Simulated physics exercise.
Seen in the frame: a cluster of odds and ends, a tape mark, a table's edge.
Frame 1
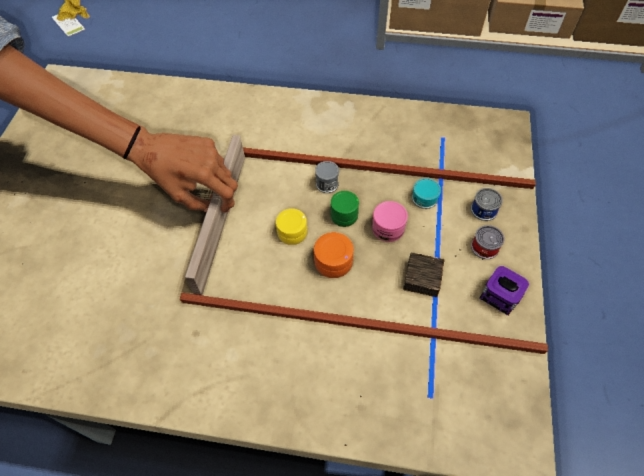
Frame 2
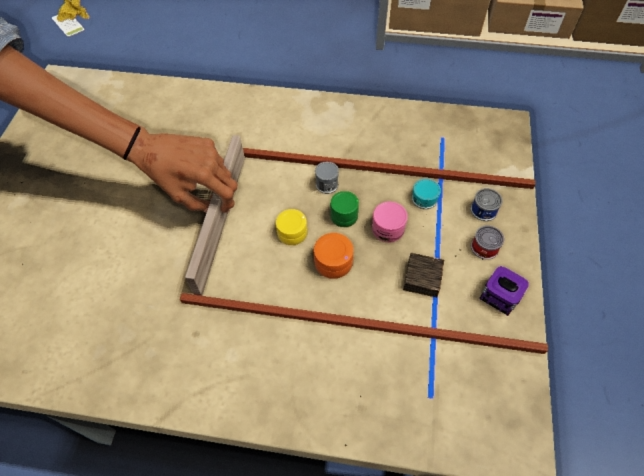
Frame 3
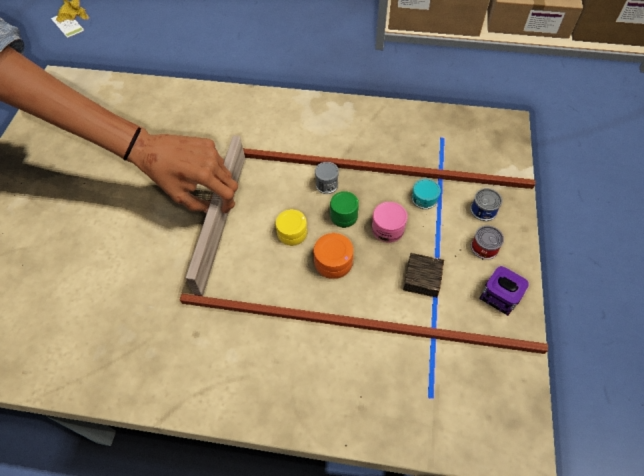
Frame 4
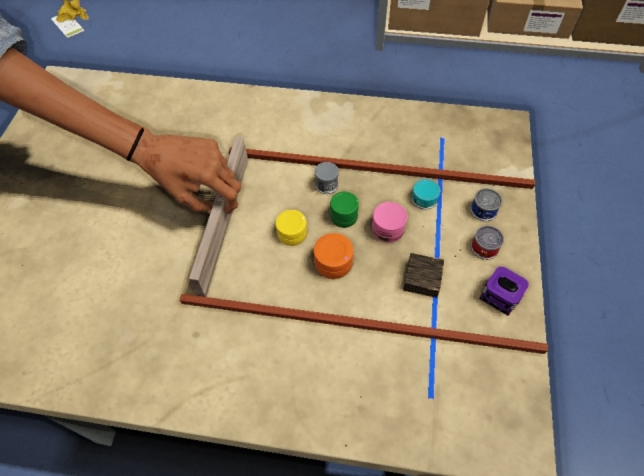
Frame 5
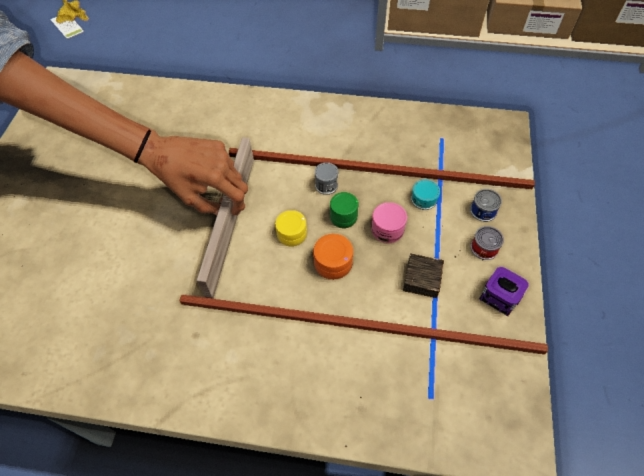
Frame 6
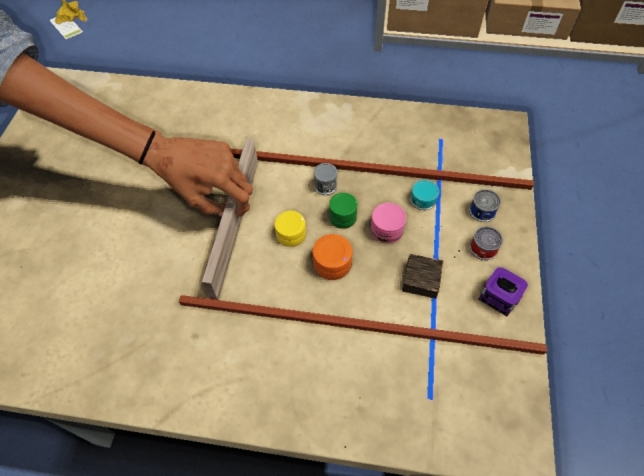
A hand slides a grey board slightly right between two red rails, while colourful lids, tins and blocks ahead stay still.
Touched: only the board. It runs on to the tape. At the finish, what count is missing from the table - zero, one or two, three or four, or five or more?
Missing: Zero.
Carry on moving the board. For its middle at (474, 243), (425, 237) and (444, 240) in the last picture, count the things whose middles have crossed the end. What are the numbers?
In order of the places given, that's 1, 0 and 0.
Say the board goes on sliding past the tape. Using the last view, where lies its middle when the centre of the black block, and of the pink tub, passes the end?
Points: About (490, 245) and about (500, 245).
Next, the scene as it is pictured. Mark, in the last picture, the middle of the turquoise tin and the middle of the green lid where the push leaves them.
Turquoise tin at (476, 204), green lid at (453, 215).
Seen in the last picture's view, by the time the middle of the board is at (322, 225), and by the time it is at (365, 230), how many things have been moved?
The number moved is 4 and then 5.
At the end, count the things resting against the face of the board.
Number: 4.
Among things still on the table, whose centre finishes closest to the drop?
It's the purple case that is foremost.
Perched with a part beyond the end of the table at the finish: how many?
The answer comes to 1.
Soon after, none off yet; purple case at rest near (503, 291); red tin at rest near (486, 243); blue tin at rest near (485, 206).
In the end, the number that fall off is zero.
